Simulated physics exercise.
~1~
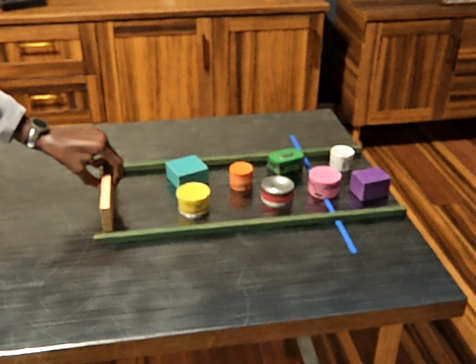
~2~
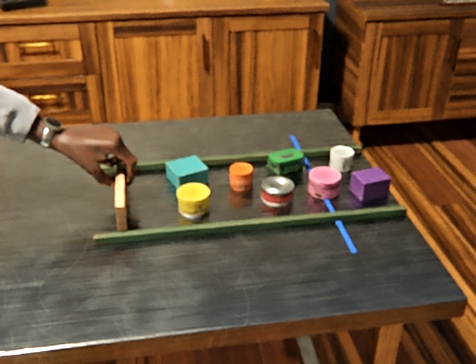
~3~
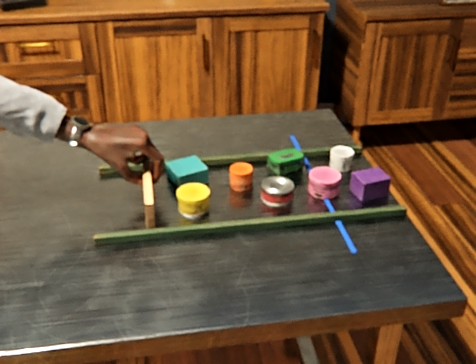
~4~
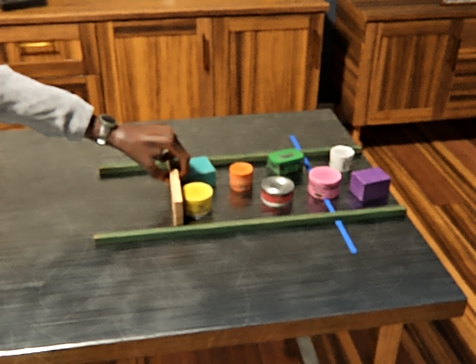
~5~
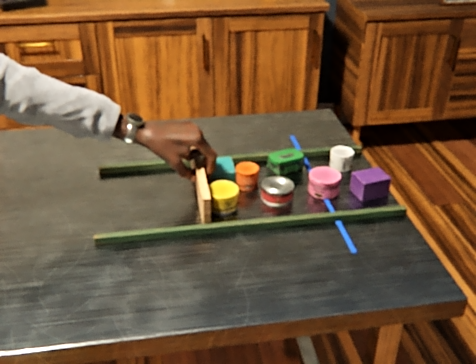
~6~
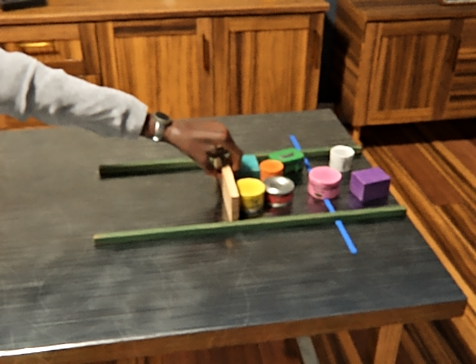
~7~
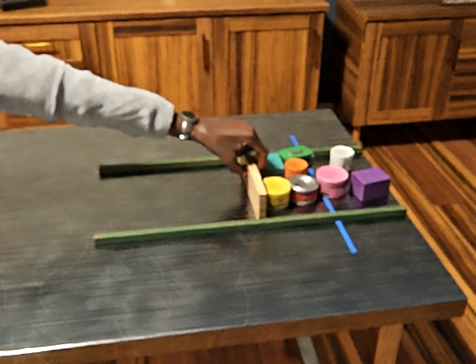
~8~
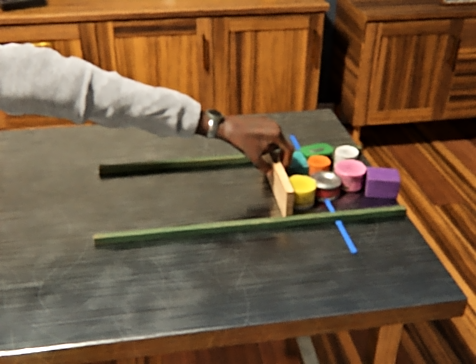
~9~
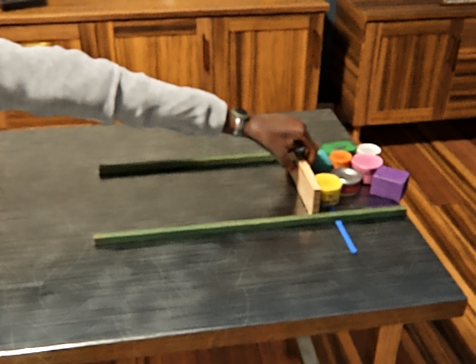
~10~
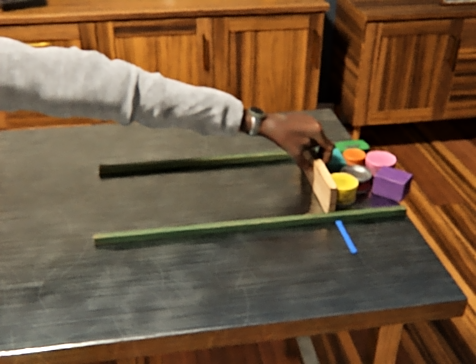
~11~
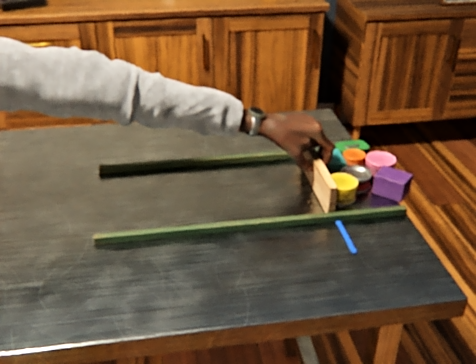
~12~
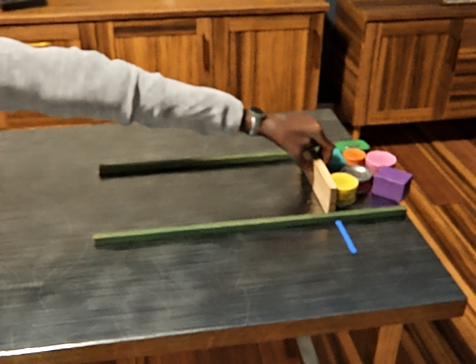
A hand in a grey sleeve holds a small wooden board upright at the left of a dark table, seen from above at an angle in a room with wooden cabinets. Between two green strips sit a turquoise block, yellow, orange, red and pink pots, a green piece, a white tub and a purple block, with a blue tape line crossing near the right. The board slides right, meeting the turquoise block and yellow pot, then gathering the rest into a cluster. It pushes them past the tape to the table's right edge. The white tub drops from view, and the board stops, the others bunched at the edge.
